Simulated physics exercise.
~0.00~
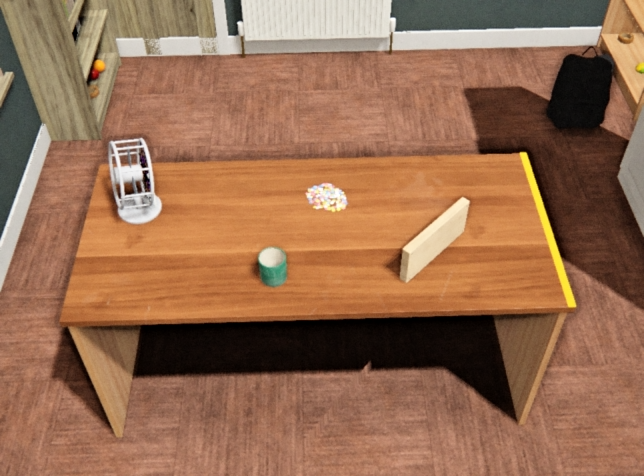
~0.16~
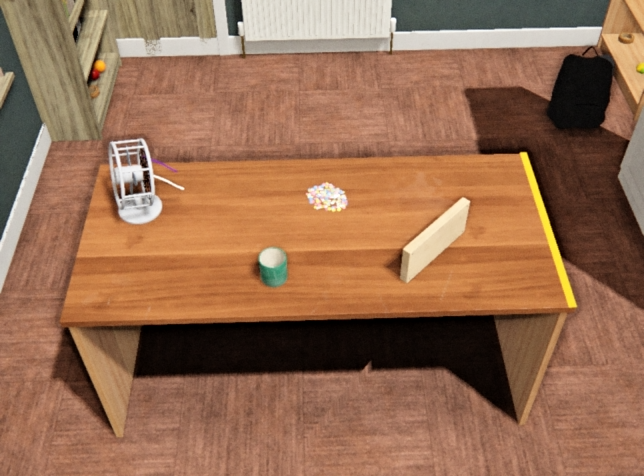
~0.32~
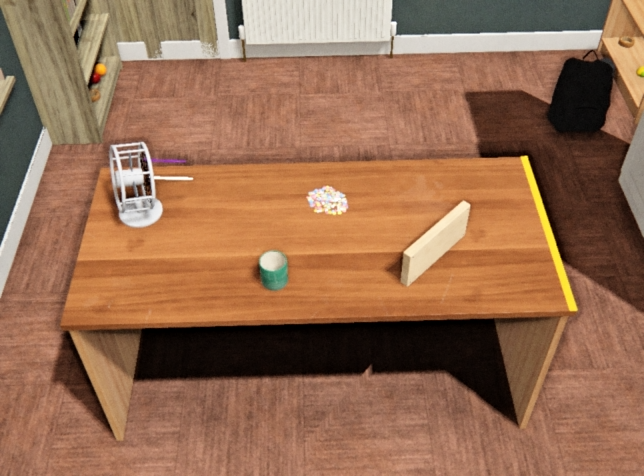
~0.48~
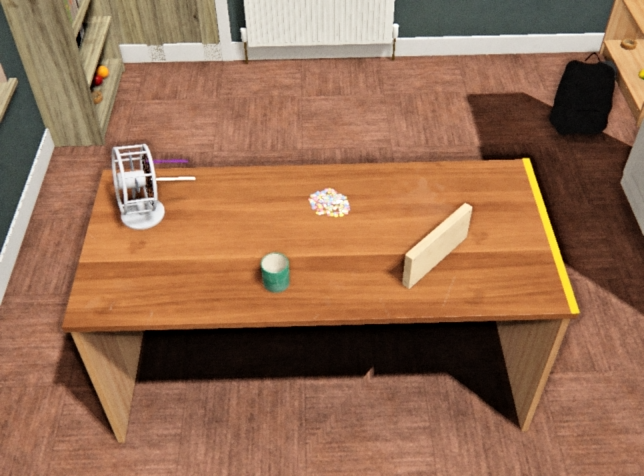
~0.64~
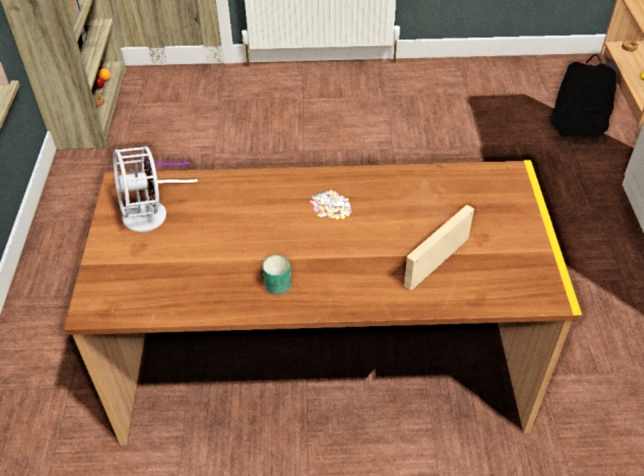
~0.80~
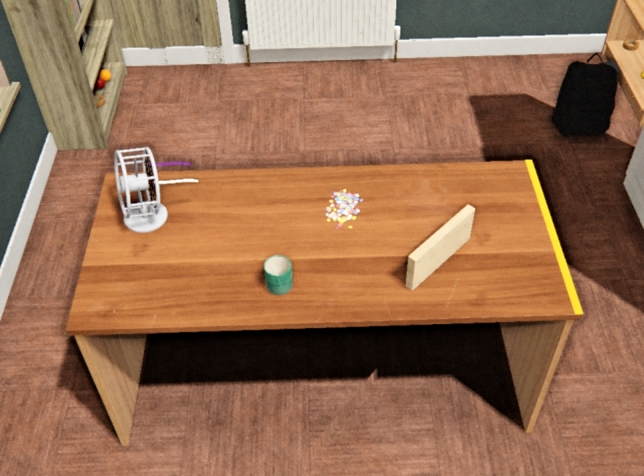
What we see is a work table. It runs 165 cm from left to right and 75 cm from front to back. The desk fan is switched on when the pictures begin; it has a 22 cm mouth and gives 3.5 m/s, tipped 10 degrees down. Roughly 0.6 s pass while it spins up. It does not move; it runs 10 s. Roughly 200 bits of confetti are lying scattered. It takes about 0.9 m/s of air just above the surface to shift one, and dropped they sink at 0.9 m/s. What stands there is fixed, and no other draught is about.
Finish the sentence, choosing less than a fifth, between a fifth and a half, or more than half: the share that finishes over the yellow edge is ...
The share that finishes over the yellow edge is more than half.
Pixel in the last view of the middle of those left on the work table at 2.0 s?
Their middle sits roughly at (454, 239) in the last view.
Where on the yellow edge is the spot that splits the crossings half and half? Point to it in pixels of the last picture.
(548, 208).
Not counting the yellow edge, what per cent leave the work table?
Roughly 0 per cent.
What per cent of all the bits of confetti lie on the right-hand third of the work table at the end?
I'd estimate around 15 per cent.
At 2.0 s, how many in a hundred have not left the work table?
The share then is about 20 %.
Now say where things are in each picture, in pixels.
In the first picture, the middle of the bits of confetti is near (326, 196), none has stirred yet and the mouth of the desk fan is at (131, 174).
In the second picture, the middle of the bits of confetti is near (326, 196), none has stirred yet and the yellow edge is centred on (549, 223).
In the third picture, the middle of the bits of confetti is near (327, 199), none has stirred yet, the top of a mug is at (273, 261) and the top of a board is at (438, 228).
In the fourth picture, the middle of the bits of confetti is near (329, 202) and none has stirred yet.
In the fifth picture, the middle of the bits of confetti is near (330, 204) and none has stirred yet.
In the sixth picture, the middle of the bits of confetti is near (344, 206), the farthest in sight from the desk fan is at (361, 200) and about 70 % have left their places.
After 2.0 s the count stands so, 81 % are over the yellow edge; the middle of those still in play is near (454, 239).
After 3.2 s the count stands so, 84 % are over the yellow edge; the middle of those still in play is near (453, 239).
After 5.5 s the count stands so, 85 % are over the yellow edge.
After 10.0 s, at the end, 86 % are over the yellow edge.
